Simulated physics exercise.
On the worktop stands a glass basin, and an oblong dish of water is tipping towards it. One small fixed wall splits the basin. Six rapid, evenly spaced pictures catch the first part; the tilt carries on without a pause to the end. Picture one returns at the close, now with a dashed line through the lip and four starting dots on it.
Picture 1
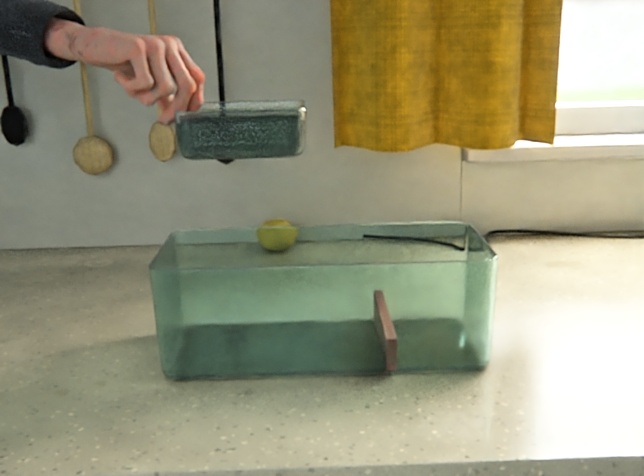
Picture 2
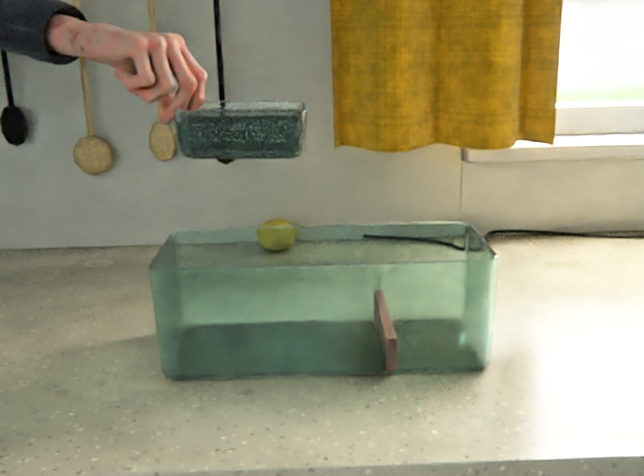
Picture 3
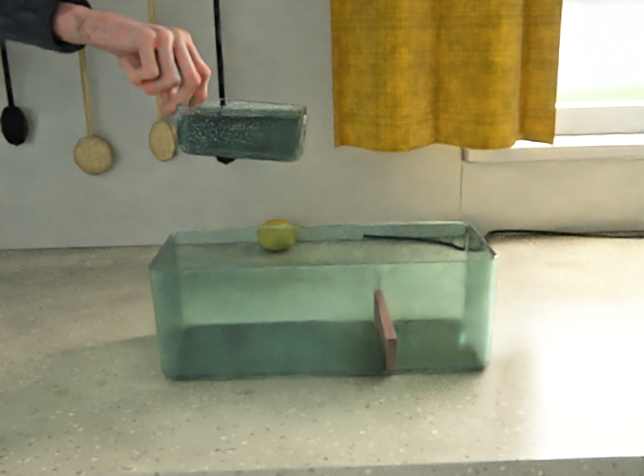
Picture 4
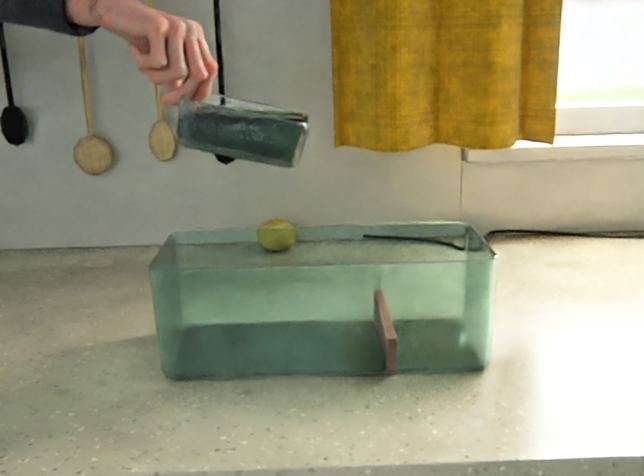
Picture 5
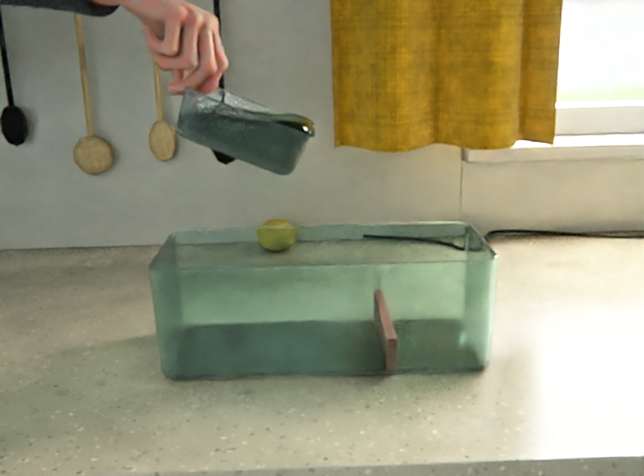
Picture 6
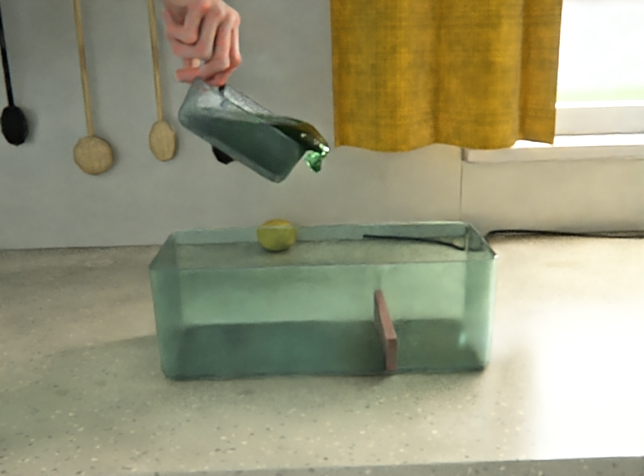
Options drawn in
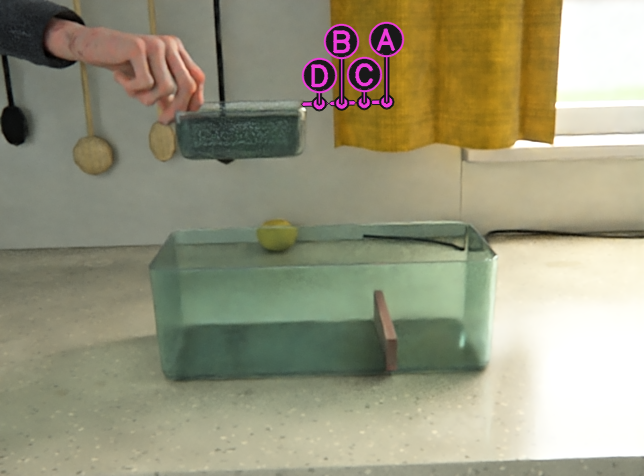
The clip opens on a hand holding an oblong glass dish of water level above a long glass basin on a worktop, with a yellow-green ball at the basin's rim. The hand shifts right and rises, tilting the dish down to the right, until water slips over its lower lip.
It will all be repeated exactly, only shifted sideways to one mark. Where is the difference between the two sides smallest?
D works best here.
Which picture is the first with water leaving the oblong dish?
Picture 5.
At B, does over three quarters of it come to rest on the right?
No, it does not.
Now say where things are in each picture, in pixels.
The first frame shows upright, lip at (303, 104); basin from (163, 377) to (490, 366); top of the wall at (384, 312); nothing has left yet.
The second frame shows upright, lip at (304, 105); nothing has left yet.
The third frame shows tipped about 6°, lip at (306, 110); nothing has left yet.
The fourth frame shows tipped about 13°, lip at (307, 118); nothing has left yet.
The fifth frame shows tipped about 23°, lip at (308, 129); water is over the lip, down to (308, 129).
The sixth frame shows tipped about 34°, lip at (306, 141); water is over the lip, down to (315, 165).
In magenta, A at (386, 101); B at (341, 103); C at (364, 102); D at (319, 103).
For place A, about 24 % ends left of the wall and 75 % right of it.
For place B, about 34 % ends left of the wall and 65 % right of it.
For place C, about 26 % ends left of the wall and 72 % right of it.
For place D, about 52 % ends left of the wall and 47 % right of it.
